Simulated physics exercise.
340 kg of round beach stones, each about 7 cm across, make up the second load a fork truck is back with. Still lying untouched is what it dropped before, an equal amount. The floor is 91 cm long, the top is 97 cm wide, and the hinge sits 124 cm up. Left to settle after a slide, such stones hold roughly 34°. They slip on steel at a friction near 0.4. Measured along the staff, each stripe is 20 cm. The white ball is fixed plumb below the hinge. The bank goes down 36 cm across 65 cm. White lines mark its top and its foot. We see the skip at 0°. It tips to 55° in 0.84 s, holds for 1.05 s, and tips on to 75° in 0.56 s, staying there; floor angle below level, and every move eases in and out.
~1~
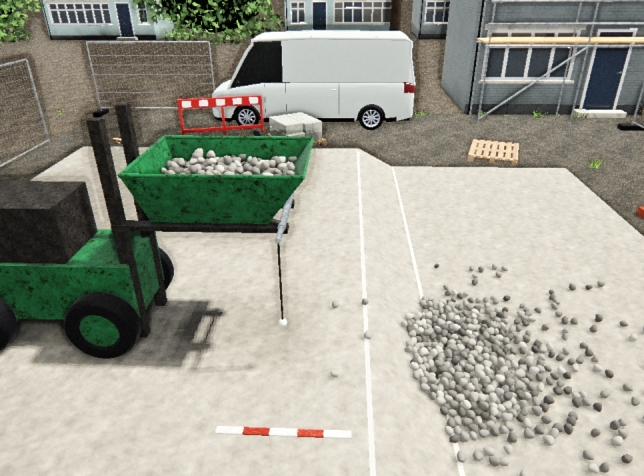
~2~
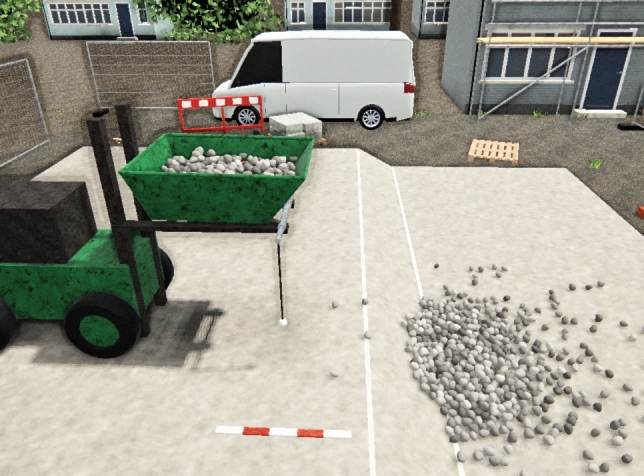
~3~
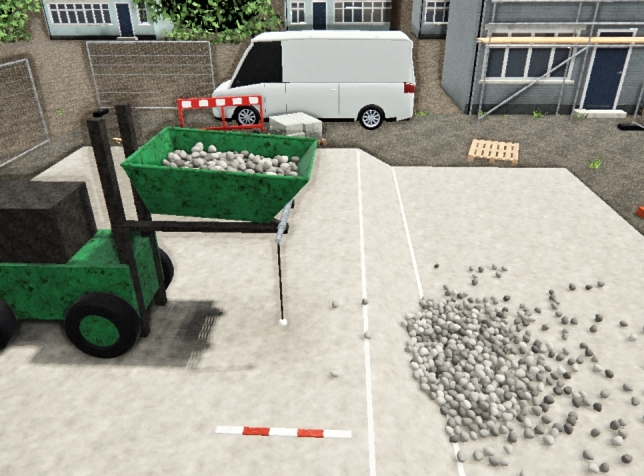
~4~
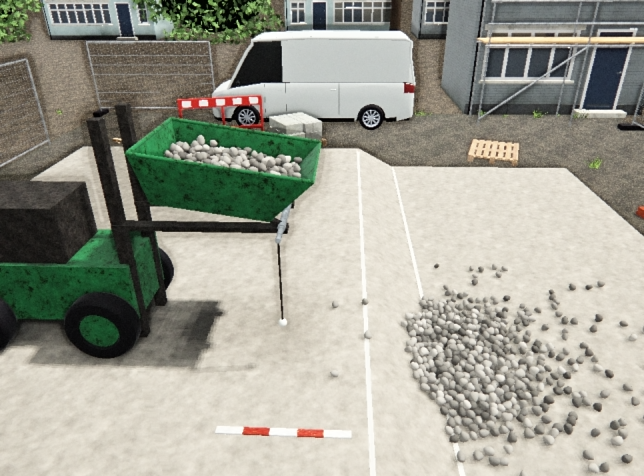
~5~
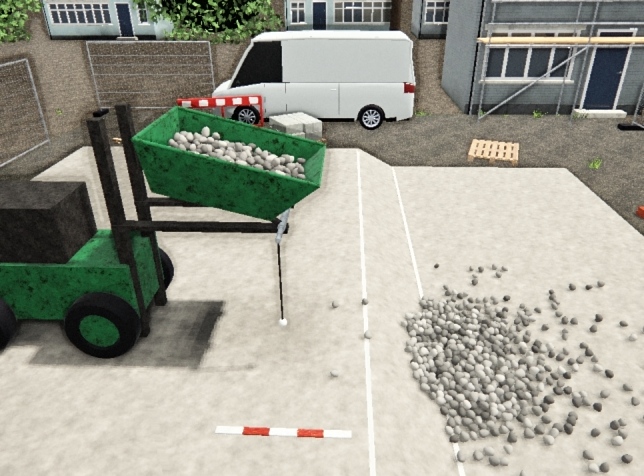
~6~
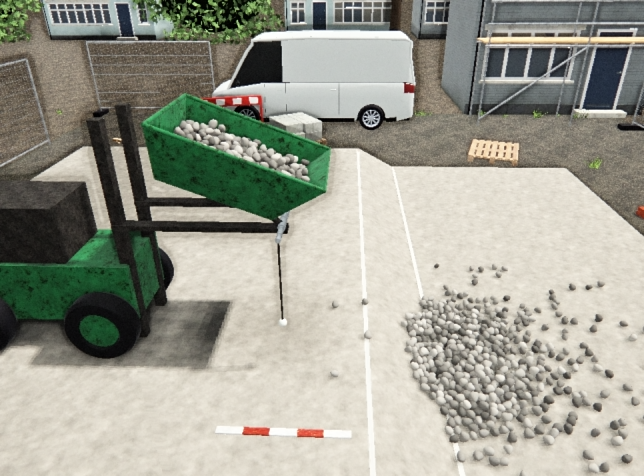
A green skip full of grey stones, held up by a fork truck on the left, slowly tilted down toward the right, its left end rising, while a scattered heap of stones lay still nearby.
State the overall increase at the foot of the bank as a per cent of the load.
The foot of the bank gains about 44 percent of the load.
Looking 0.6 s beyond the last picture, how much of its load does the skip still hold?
Around 100 per cent of the load is still inside.
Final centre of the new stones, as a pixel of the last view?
I'd say close to (431, 346).
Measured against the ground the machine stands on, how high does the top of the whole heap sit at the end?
Close to 8 centimetres up.
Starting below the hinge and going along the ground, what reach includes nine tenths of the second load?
That's roughly 180 cm.
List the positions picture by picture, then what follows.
In the first picture, lip at (304, 178), floor tilted 0°, highest stones at (223, 162). The earlier load is highest near (381, 337), 7 cm below ground level, 12 % on the top or the slope, 86 % at the foot of the bank.
In the second picture, lip at (305, 178), floor tilted 1°, highest stones at (218, 160).
In the third picture, the skip is at 4°, its lip at (308, 180); the top of the load is at (206, 154).
In the fourth picture, lip at (313, 183), floor tilted 9°, highest stones at (198, 147).
In the fifth picture, the skip is at 14°, its lip at (319, 186); the top of the load is at (187, 138).
In the sixth picture, the skip is at 21°, its lip at (325, 191); the top of the load is at (191, 128).
Then, 0.3 s after the last picture the floor is at 46°; in per cent of one load, 100 in the skip, 12 on the top or the slope, 86 at the foot of the bank; the foremost stones are past the picture's edge.
Then, 0.6 s after the last picture the floor is at 55°; in per cent of one load, 99 in the skip, 12 on the top or the slope, 86 at the foot of the bank; the foremost stones are past the picture's edge.
Then, 2.6 s after the last picture the floor is at 75°; in per cent of one load, 18 in the skip, 66 on the top or the slope, 114 at the foot of the bank; the foremost stones are past the picture's edge.
Then, 5.1 s after the last picture the floor is at 75°; in per cent of one load, 0 in the skip, 68 on the top or the slope, 130 at the foot of the bank; the foremost stones are past the picture's edge. Net gain at the foot of the bank, 44.
